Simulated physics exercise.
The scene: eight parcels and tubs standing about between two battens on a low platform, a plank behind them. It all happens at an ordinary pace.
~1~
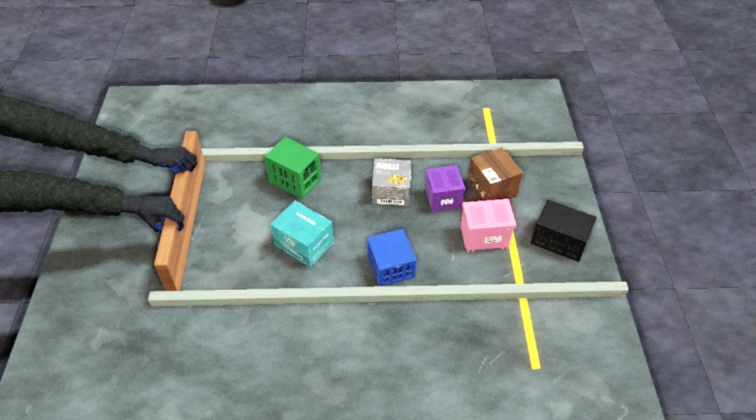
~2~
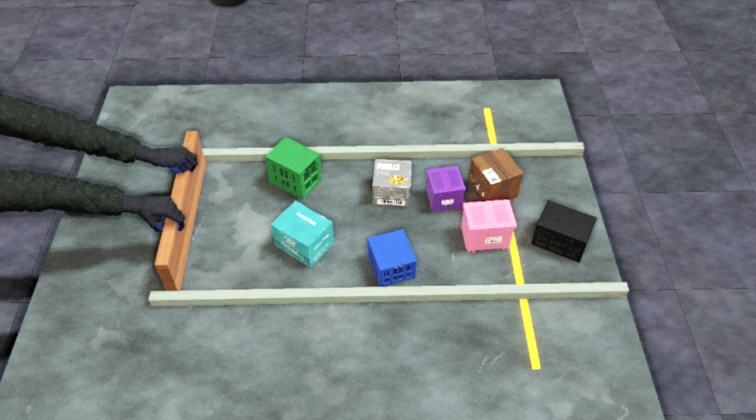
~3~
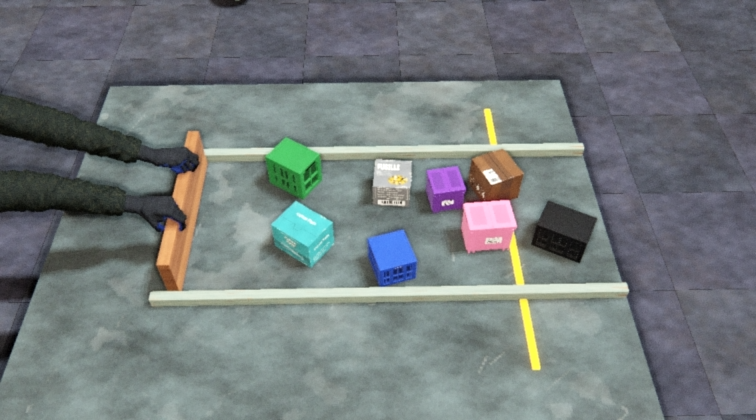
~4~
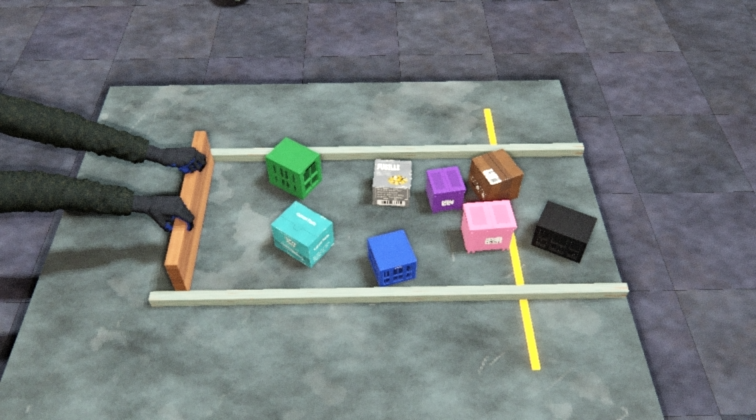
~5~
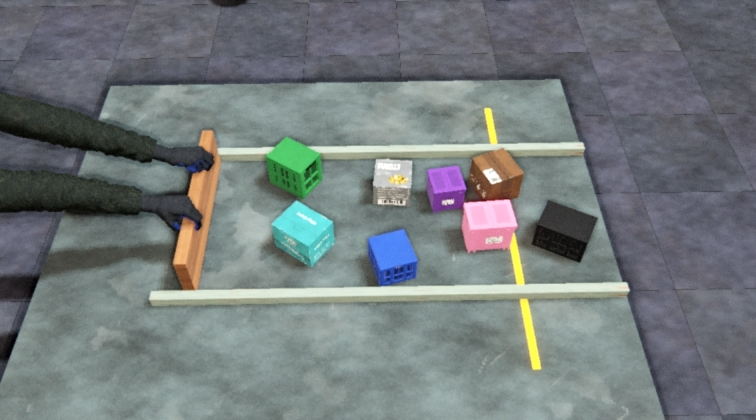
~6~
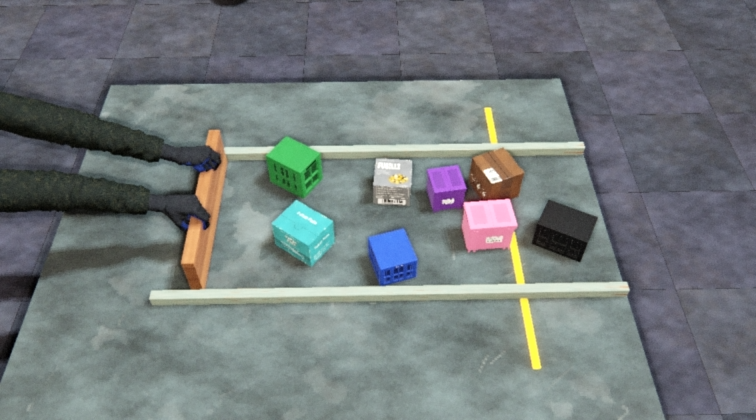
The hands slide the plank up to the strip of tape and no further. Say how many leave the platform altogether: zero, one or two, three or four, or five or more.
The number that fall off is one or two.
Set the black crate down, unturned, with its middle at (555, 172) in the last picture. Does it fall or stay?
It is lost.
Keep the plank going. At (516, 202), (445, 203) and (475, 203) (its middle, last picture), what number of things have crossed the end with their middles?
It would be 1, 0 and 0.
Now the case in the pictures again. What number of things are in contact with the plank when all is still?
4 of them.
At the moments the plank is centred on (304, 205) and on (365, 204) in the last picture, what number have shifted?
First 2, then 5.
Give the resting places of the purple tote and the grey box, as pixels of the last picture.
Near (572, 206) and (525, 189).
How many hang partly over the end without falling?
The number is 0.
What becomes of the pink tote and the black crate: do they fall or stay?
The pink tote holds on, the black crate is lost.
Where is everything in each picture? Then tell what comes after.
In the first frame, black crate (563, 231); brown parcel (494, 177); pink tote (487, 226); plank (183, 208); tape (507, 218).
In the second frame, brown parcel (495, 178); plank (183, 208).
In the third frame, pink tote (487, 227); grey box (392, 183).
In the fourth frame, black crate (564, 232); blue crate (392, 259).
In the fifth frame, brown parcel (495, 178); turquoise box (304, 234).
In the sixth frame, black crate (564, 231); brown parcel (496, 177); pink tote (488, 226); plank (207, 207); tape (509, 218).
Soon after, none off yet; black crate at rest near (564, 231); brown parcel at rest near (496, 177); pink tote at rest near (488, 226).
After that, none off yet; black crate at rest near (564, 231); brown parcel at rest near (498, 177); pink tote displaced a little near (491, 231).
In the end, the number that fall off is one or two; gone, black crate.
